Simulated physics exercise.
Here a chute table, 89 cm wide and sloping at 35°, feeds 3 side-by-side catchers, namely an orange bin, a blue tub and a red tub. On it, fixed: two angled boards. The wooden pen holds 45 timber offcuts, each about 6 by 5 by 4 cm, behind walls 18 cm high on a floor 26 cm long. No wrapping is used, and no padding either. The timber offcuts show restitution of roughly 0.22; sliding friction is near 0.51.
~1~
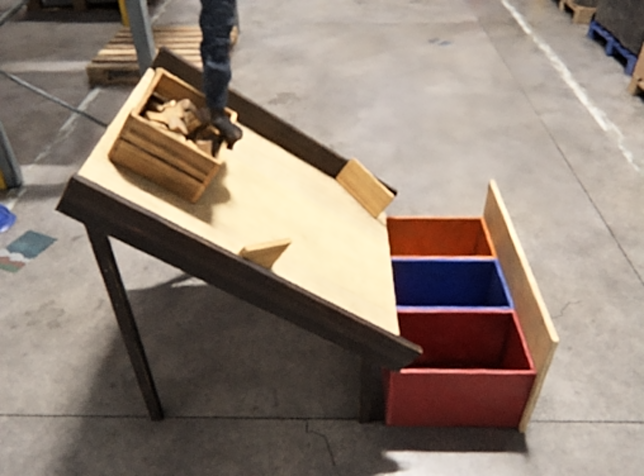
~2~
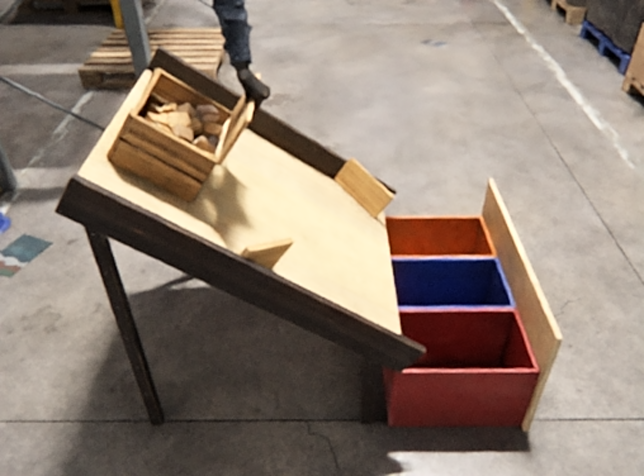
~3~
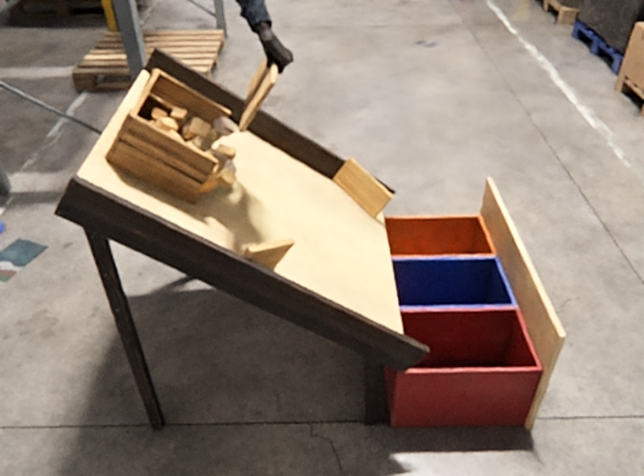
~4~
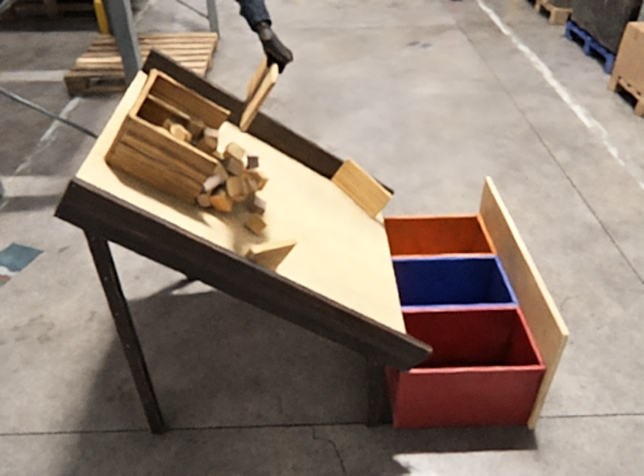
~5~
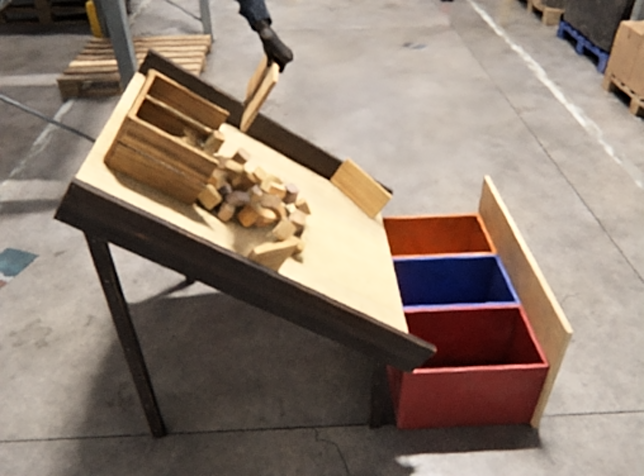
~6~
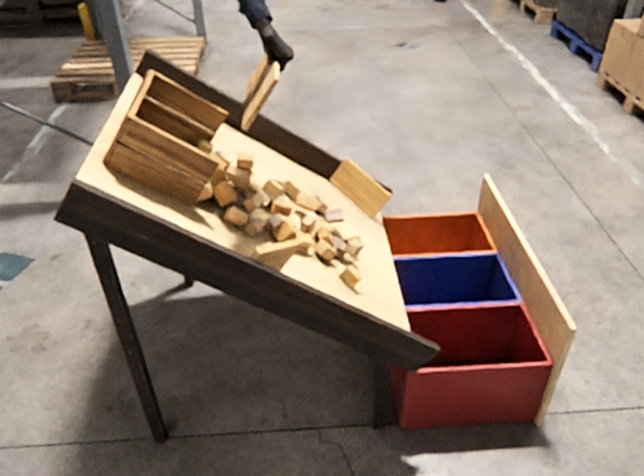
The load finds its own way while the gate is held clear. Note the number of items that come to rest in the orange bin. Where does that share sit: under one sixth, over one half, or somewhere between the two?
Under one sixth.
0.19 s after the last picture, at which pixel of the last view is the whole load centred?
Centre: About (308, 228).
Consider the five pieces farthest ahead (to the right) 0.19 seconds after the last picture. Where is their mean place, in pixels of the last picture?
Centre: About (427, 290) px.
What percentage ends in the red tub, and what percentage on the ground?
I'd put it at about 20 percent, then about 0 percent.
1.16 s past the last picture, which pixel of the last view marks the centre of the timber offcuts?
Roughly at pixel (471, 333).
Then, 0.19 s after the last picture, 3 in the blue tub, 1 in the red tub, 40 on the slope and 1 in the air.
Then, 0.42 s after the last picture, 2 in the orange bin, 12 in the blue tub, 3 in the red tub, 25 on the slope and 3 in the air.
Then, 0.74 s after the last picture, 2 in the orange bin, 28 in the blue tub, 7 in the red tub, 3 on the slope and 5 in the air.
Outcome (1.16 s after the last picture), 2 in the orange bin, 34 in the blue tub and 9 in the red tub. Asked share, 2 of 45, 4 per cent.
